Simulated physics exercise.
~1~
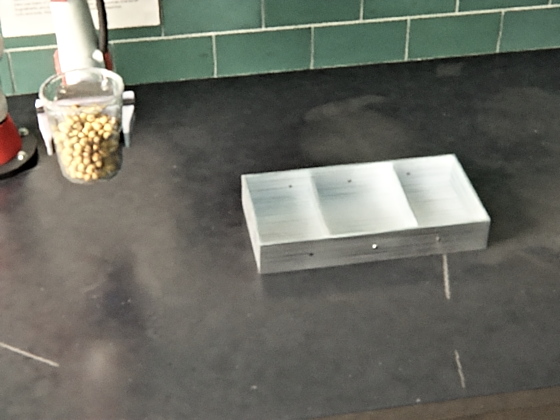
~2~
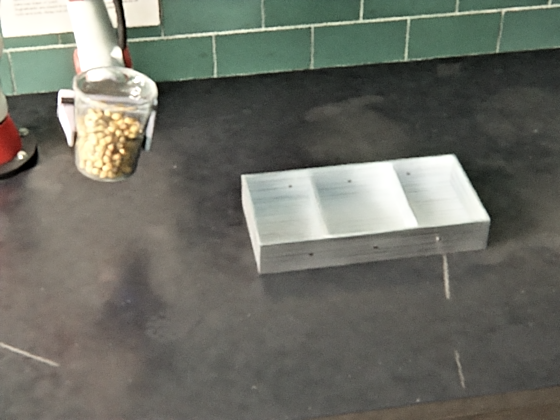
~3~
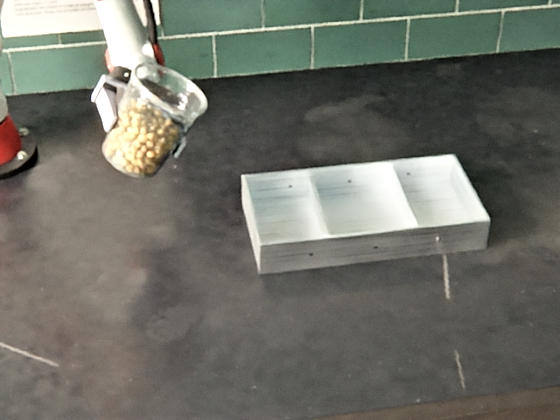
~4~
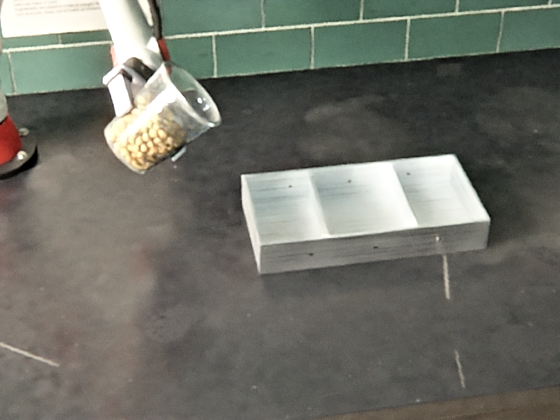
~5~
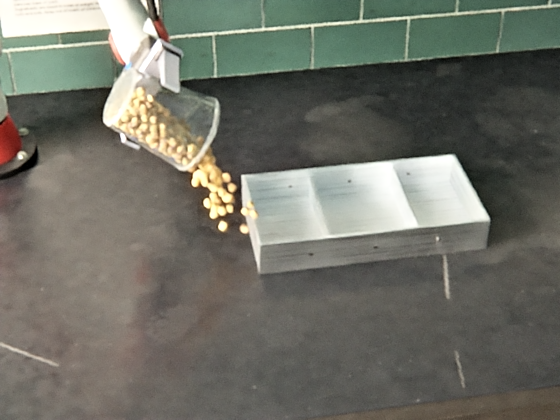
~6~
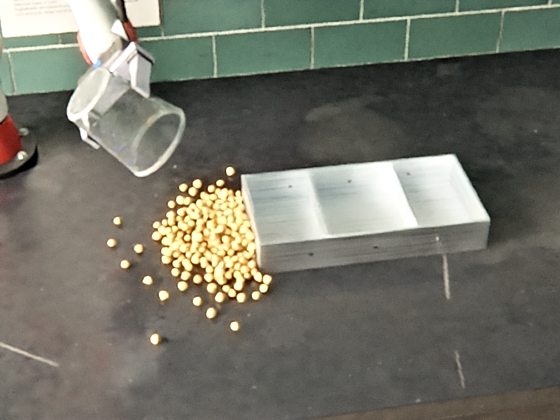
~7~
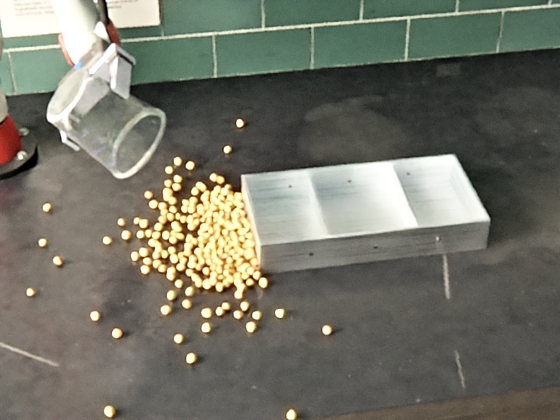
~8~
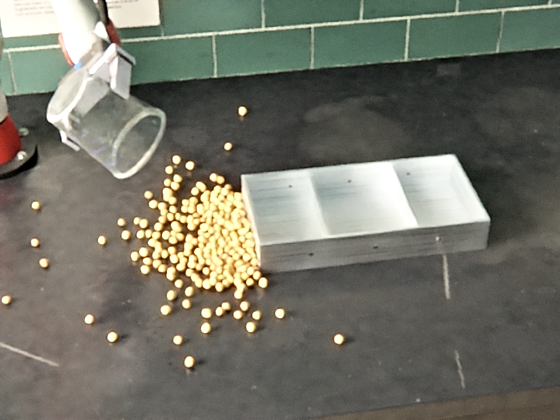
A robot arm tips a clear cup, spilling chickpeas onto the table beside the divided box.
